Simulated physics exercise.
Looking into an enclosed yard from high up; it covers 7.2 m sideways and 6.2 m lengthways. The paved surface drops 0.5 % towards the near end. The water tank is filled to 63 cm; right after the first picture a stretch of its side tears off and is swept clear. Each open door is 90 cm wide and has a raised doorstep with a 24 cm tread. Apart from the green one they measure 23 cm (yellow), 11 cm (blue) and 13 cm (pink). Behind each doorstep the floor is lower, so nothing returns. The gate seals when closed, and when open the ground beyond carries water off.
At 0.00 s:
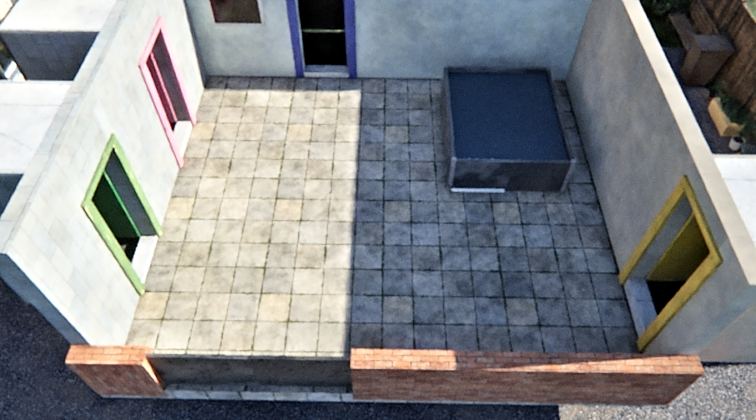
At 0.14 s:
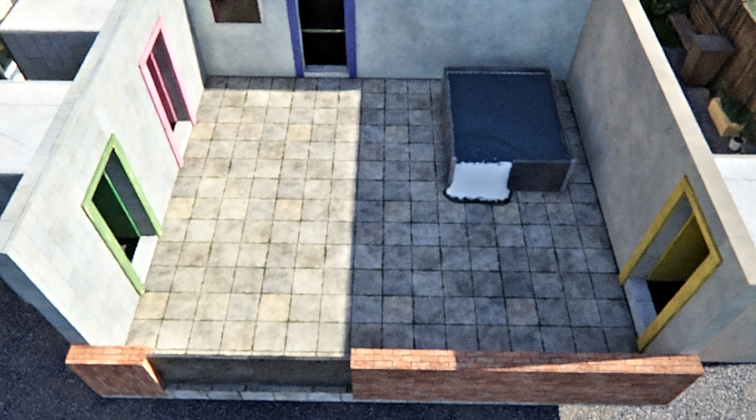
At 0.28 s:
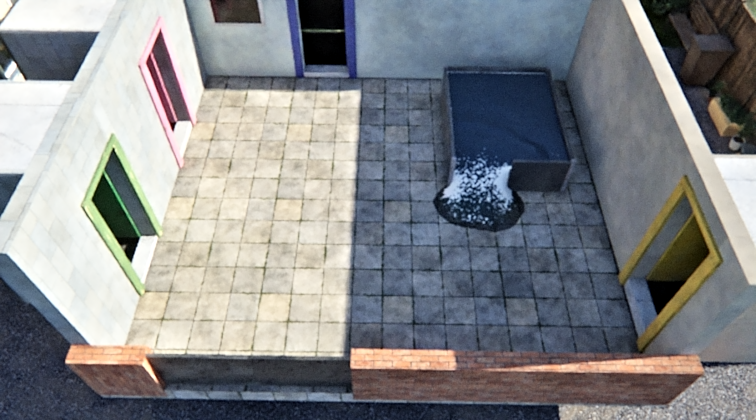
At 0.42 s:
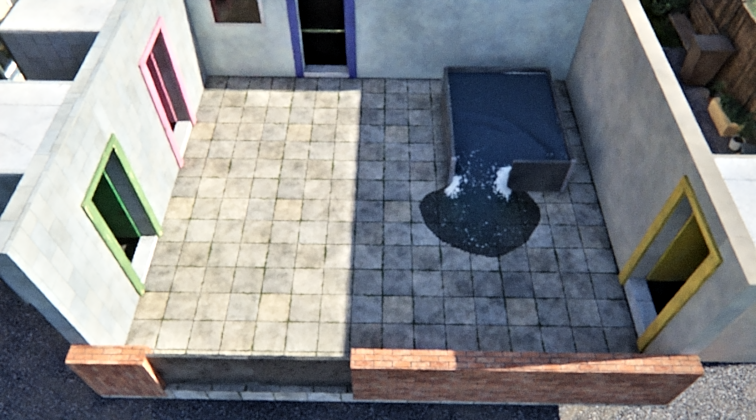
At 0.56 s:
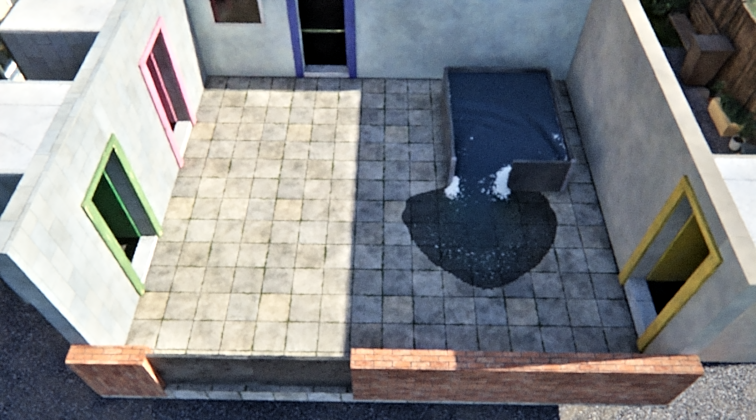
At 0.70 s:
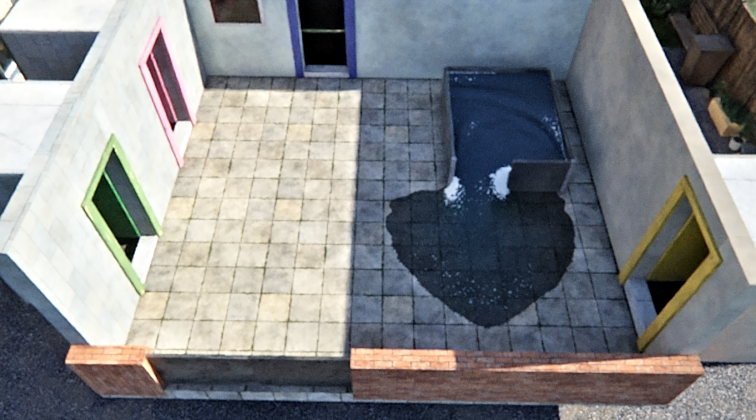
Water pouring through a gap in a dark tank's near side, spreading across shaded paving in a widening dark pool towards the viewer.
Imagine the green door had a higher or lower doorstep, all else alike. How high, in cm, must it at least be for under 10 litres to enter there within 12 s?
About 9.5 cm.
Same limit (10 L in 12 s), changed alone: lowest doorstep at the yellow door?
Roughly 13.0 cm at yellow.
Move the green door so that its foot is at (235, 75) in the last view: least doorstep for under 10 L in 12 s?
About 7.5 cm.
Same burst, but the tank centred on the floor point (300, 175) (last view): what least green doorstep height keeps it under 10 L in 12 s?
Then roughly 16 cm.
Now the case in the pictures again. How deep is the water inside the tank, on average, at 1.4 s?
About 47 cm.
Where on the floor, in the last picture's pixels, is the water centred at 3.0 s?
Near (474, 214).
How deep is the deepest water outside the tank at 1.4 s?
About 38 cm.
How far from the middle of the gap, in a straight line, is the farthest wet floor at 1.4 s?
Some 3.6 m out.
After 1.4 s water covers 25 % of the floor, deepest (38 cm) near (471, 192); it has not reached the green door.
After 3.0 s water covers 40 % of the floor, deepest (26 cm) near (639, 380); it has not reached the green door.
After 12.0 s water covers 95 % of the floor, deepest (12 cm) near (118, 371); 9 cm at the green door, 46 litres in over its 7 cm doorstep.
At the green door as built, the water arrived by 3.7 s and peaked near 12 cm at 7.0 s.
Run again over the same 12 s with other heights there, 37 litres in over 7.5 cm, 1 litre over 12 cm. The limit of 10 litres is kept from about 9.5 cm up.
